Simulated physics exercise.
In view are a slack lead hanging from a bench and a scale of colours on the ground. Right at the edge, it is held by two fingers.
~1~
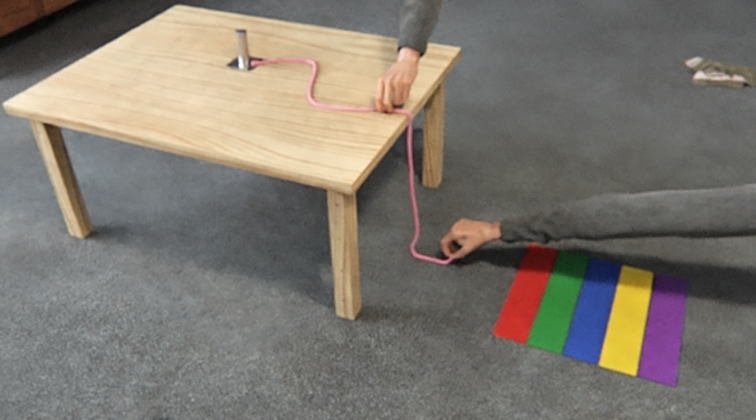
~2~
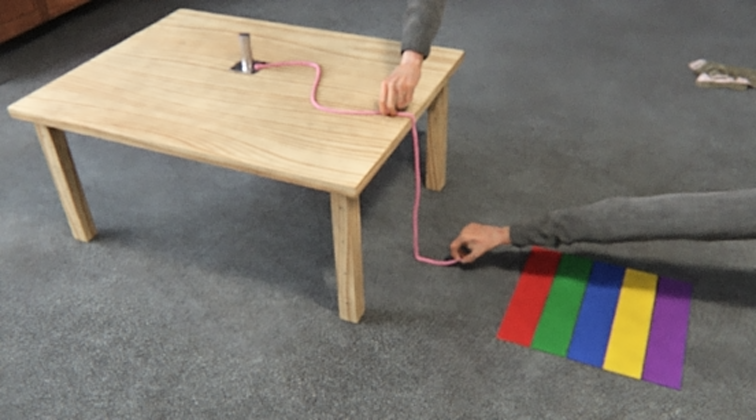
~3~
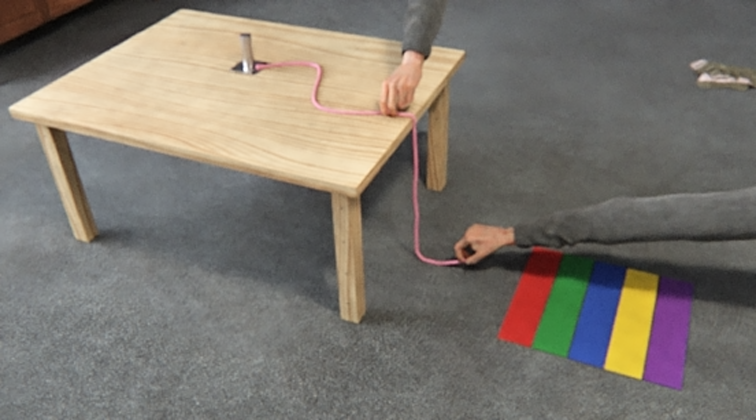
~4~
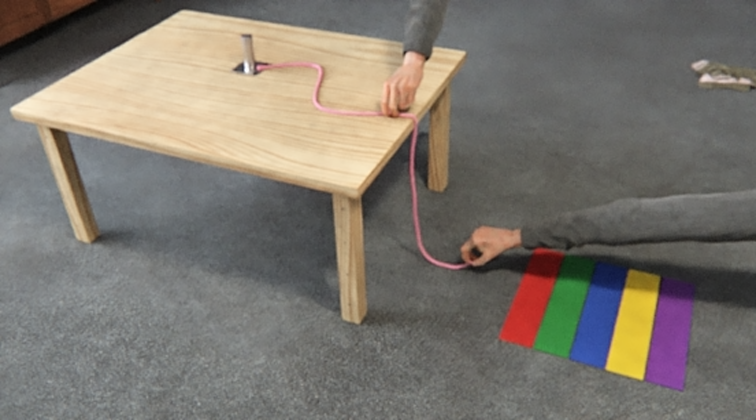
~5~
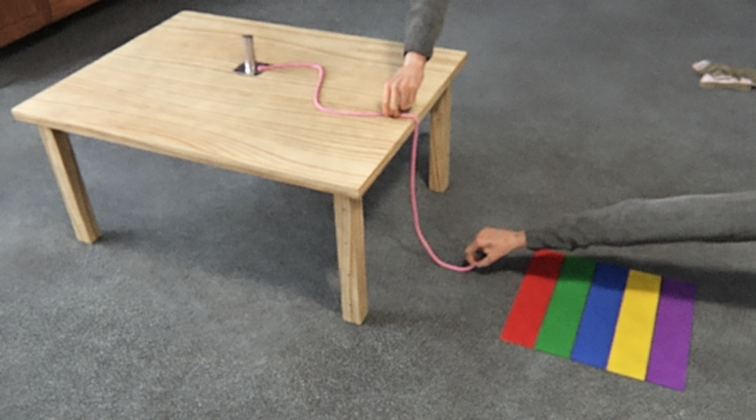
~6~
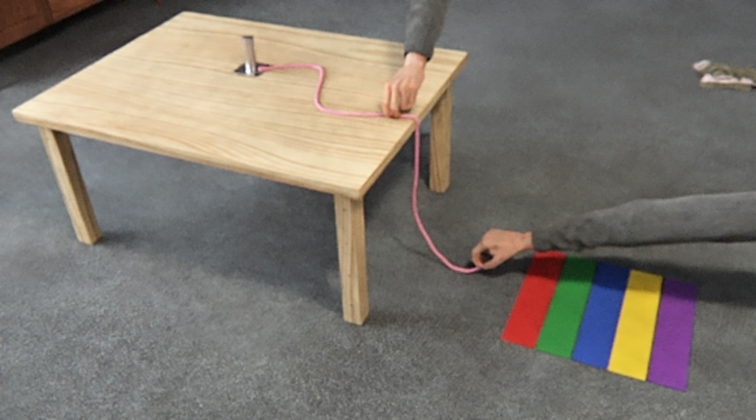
At the start, one hand pins a pink cord at the edge of a wooden table while another holds its hanging end near the floor, left of a striped colour mat. The lower hand then draws the end slightly rightward toward the red stripe, and the hanging bend opens into a smoother, slanting curve.
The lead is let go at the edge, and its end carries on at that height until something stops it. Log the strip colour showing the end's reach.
Reach: Yellow strip.
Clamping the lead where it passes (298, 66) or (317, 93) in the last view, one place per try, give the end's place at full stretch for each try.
Try one gives about (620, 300); try two, about (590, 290).
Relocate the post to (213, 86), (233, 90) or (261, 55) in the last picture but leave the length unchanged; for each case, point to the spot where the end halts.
(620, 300), (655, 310) and (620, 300).
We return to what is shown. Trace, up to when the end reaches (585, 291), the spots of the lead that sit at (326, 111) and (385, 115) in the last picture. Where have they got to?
The two spots arrive at (387, 107) and (423, 142).
Soon after, end near (585, 291); over green.
Then, end near (621, 300); over blue.
At full stretch, end near (641, 305); over yellow. The yellow one.
